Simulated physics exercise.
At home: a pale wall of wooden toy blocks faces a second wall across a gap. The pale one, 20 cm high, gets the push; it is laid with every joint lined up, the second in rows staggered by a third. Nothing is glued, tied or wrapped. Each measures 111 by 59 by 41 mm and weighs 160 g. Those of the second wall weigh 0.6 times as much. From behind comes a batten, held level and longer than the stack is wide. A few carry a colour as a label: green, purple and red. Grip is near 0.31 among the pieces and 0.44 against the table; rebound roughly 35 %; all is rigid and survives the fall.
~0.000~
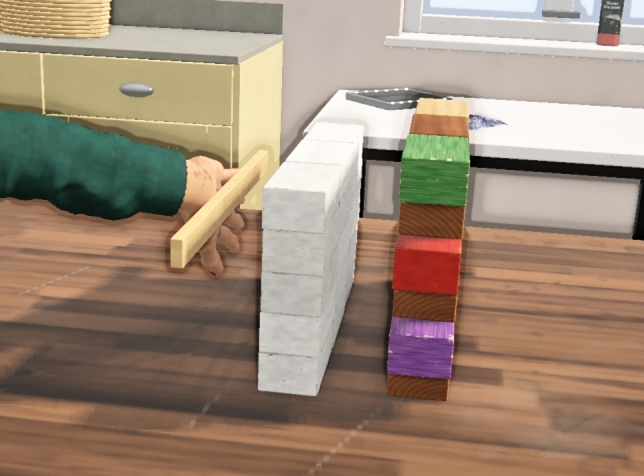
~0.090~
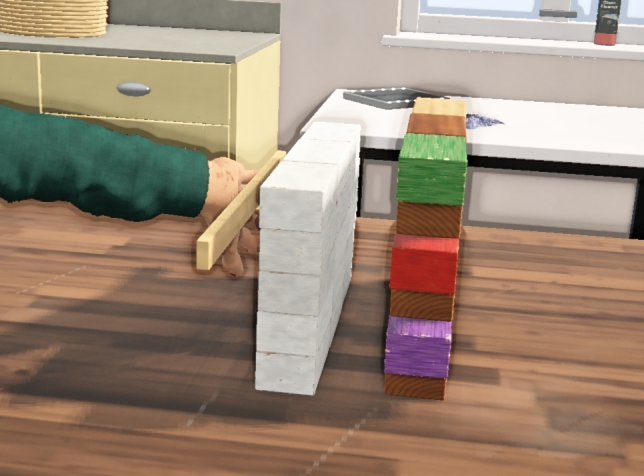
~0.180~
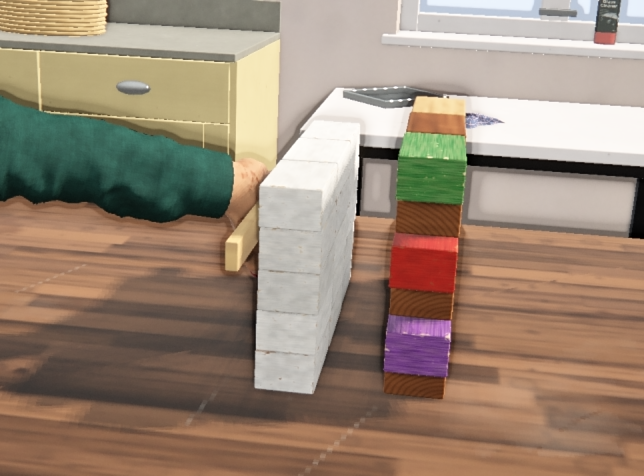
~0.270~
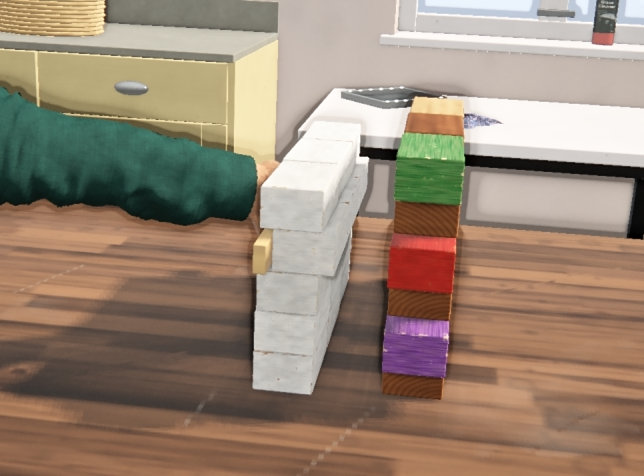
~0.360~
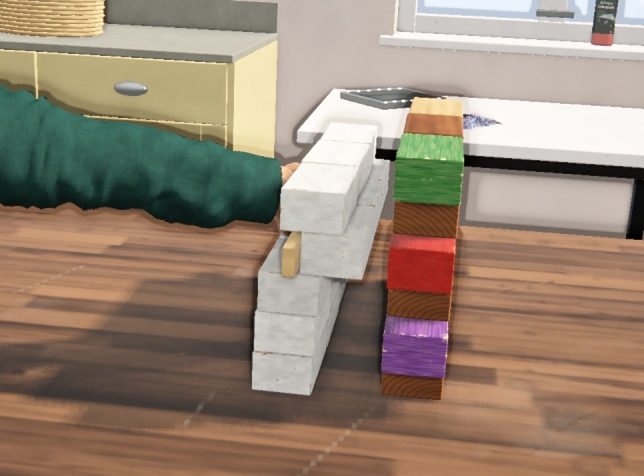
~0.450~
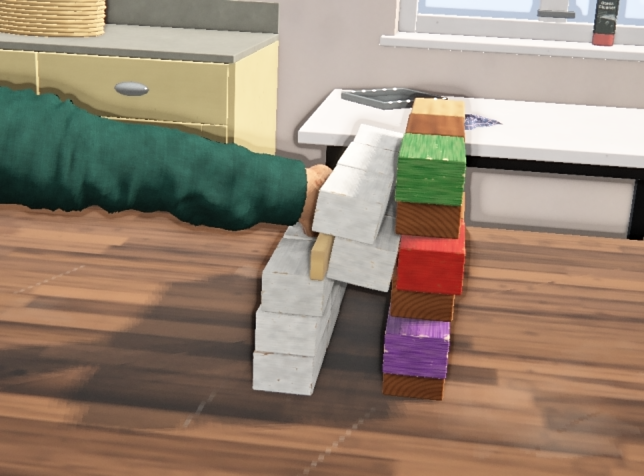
A hand in a green sleeve pushed a wooden stick rightward into a wall of white blocks, shoving its upper part over until it leaned against the colourful stack beside it and nudged the red block.
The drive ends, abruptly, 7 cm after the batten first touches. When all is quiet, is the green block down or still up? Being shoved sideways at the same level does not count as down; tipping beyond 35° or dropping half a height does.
The green block falls.
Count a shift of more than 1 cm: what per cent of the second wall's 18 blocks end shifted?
90 per cent.
After 0.58 s, 6 of the pale wall down; none of the 18 blocks of the second wall down, 15 disturbed; green block 21 mm from its place; purple block 8 mm from its place.
After 1.06 s, 6 of the pale wall down; none of the 18 blocks of the second wall down, 16 disturbed; green block 25° from how it stood, 15 mm lower; red block 25° from how it stood.
After 1.30 s, 6 of the pale wall down; 15 of the 18 blocks of the second wall down; green block on its side; red block on its side.
In the end (2.2 s), 6 of the pale wall down; 15 of the 18 blocks of the second wall down; green block on its side; red block upside down; purple block 15 mm from its place.
